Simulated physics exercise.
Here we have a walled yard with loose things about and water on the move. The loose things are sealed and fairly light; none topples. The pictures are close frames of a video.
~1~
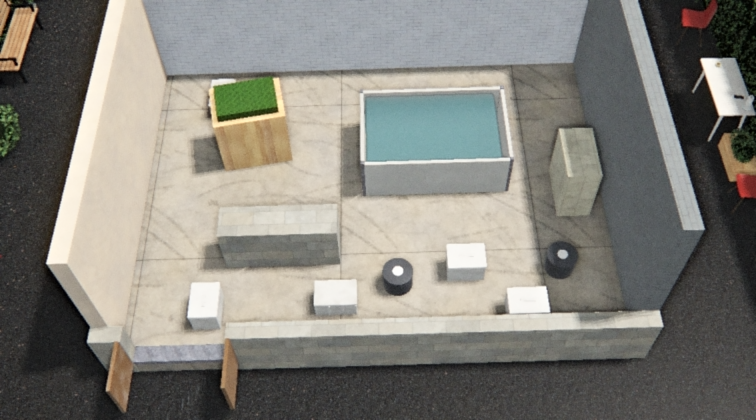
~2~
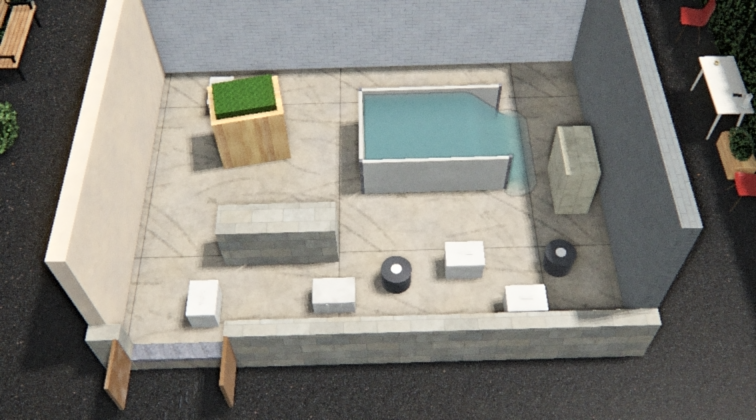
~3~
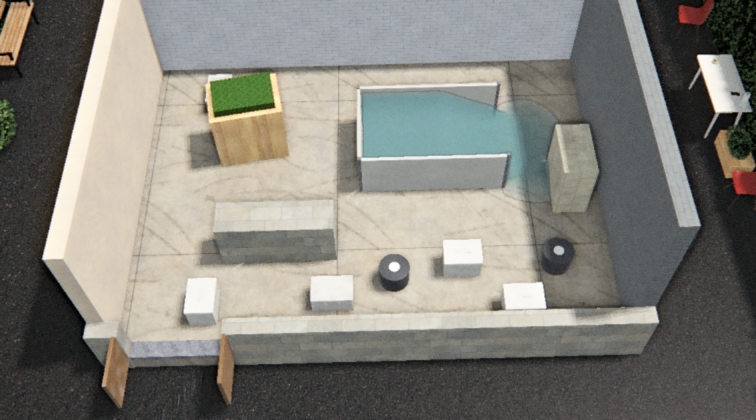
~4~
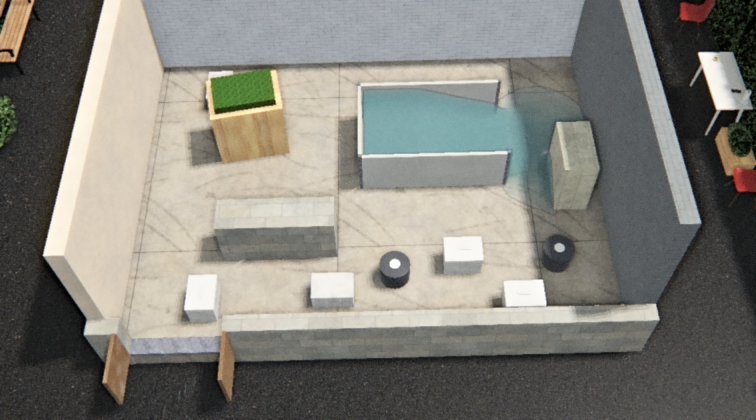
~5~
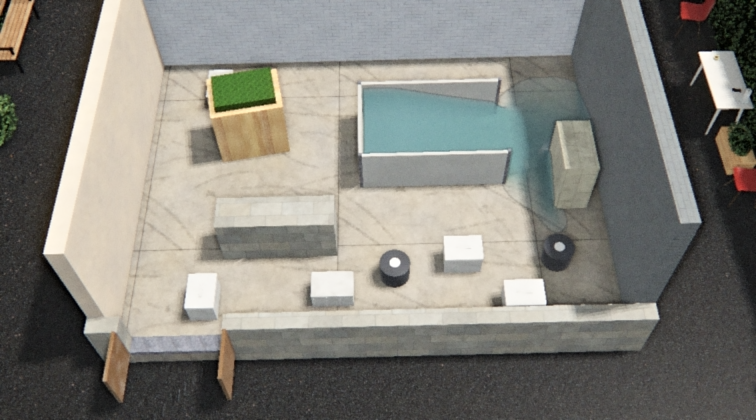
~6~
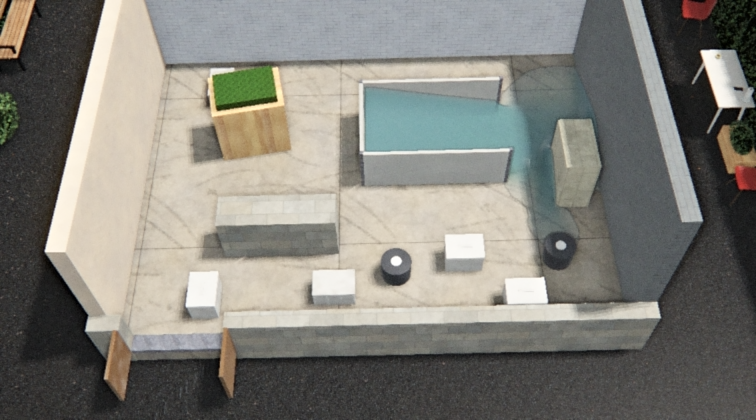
A walled yard with a pale, cracked floor is seen from high above, with dark ground and a few red seats outside. Inside are a wooden planter topped with green, a grey-walled pool of teal water, pale stone blocks, small white boxes and two dark drums. The pool's right side opens and water spreads rightward around the upright block, then toward the right-hand drum, while the objects stay put and the view shifts slightly.
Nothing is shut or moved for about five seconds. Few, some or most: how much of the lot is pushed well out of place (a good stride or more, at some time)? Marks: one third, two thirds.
Share: Two thirds or more.
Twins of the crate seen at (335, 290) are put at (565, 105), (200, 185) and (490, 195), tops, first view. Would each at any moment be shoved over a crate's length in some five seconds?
In that order: Swept aside, not that far, no.
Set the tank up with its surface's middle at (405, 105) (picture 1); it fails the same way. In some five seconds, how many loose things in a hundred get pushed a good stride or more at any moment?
Close to 60 %.
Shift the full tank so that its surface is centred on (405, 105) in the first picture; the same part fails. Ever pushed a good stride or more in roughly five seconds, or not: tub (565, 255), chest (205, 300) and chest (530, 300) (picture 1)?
In that order: Yes, less than that, pushed that far.
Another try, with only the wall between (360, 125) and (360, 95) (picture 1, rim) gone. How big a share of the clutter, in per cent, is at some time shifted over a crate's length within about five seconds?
Close to 10 %.
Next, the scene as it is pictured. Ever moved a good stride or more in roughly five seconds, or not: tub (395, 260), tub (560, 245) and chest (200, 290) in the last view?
One after the other: That far or more, moved that far, under that.
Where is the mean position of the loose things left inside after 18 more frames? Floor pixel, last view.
Around (356, 253).
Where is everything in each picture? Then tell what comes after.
The first picture shows a chest at (204, 300) rests on the ground; a chest at (466, 255) rests on the ground; 0 of 7 have shifted.
The second picture shows a chest at (202, 297) rests on the ground; a chest at (465, 253) rests on the ground; 0 of 7 have shifted.
The third picture shows a chest at (200, 295) rests on the ground; a chest at (463, 252) rests on the ground; 0 of 7 have shifted.
The fourth picture shows a chest at (201, 292), on the bottom; a chest at (463, 249) rests on the ground; 0 of 7 have shifted.
The fifth picture shows a chest at (201, 290), on the bottom; a chest at (463, 247), on the bottom; 0 of 7 have shifted.
The sixth picture shows a chest at (202, 289) rests on the ground; a chest at (465, 246) rests on the ground; 0 of 7 have shifted.
A moment on, 0 of 7 are well off their spots; 0 afloat.
Next, 1 of 7 are well off their spots; 1 afloat.
Later, 2 of 7 are well off their spots; 1 afloat.
In the end, 5 of 7 are well off their spots, and 5 have been at some point; 3 afloat.
